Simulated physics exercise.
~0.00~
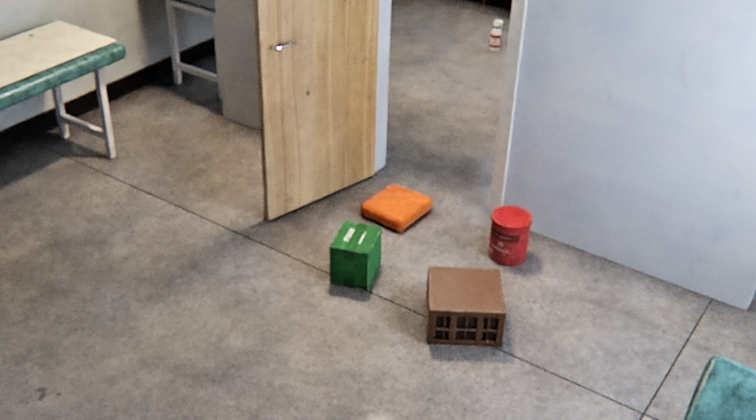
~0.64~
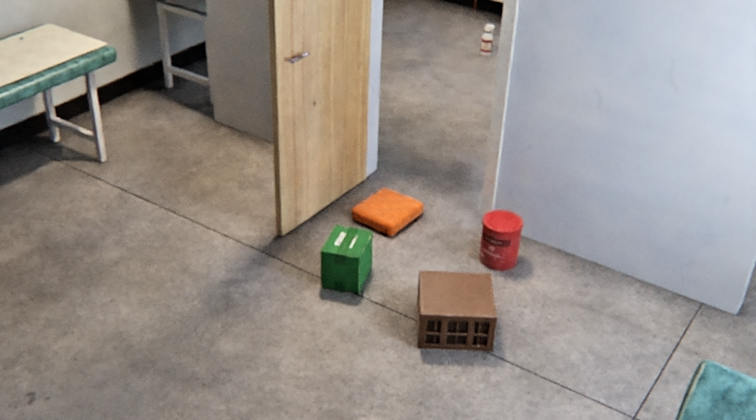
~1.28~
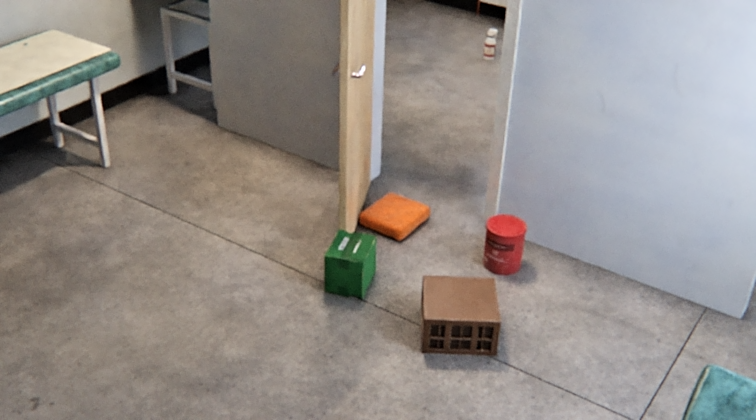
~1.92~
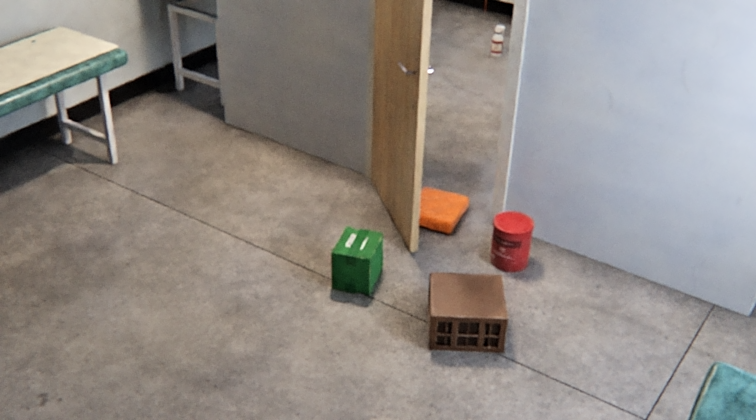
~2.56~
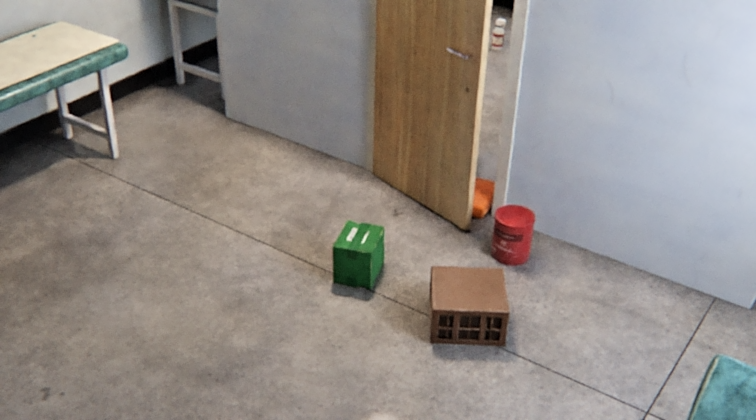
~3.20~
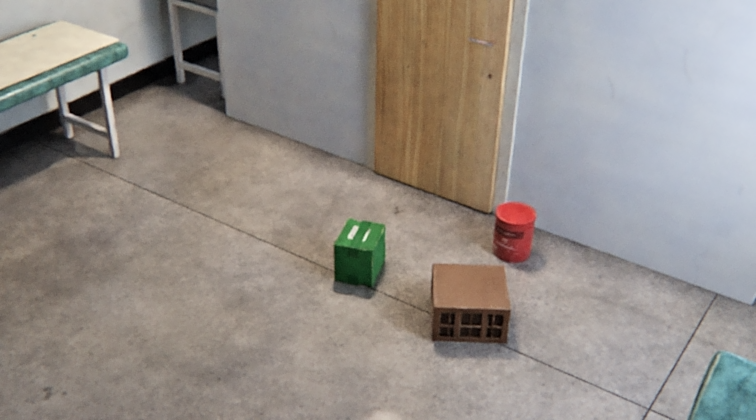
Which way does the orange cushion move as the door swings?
The orange cushion moves to the right as the viewer sees it.
In a room, a wooden door swings shut, pushing an orange cushion right and out of sight.
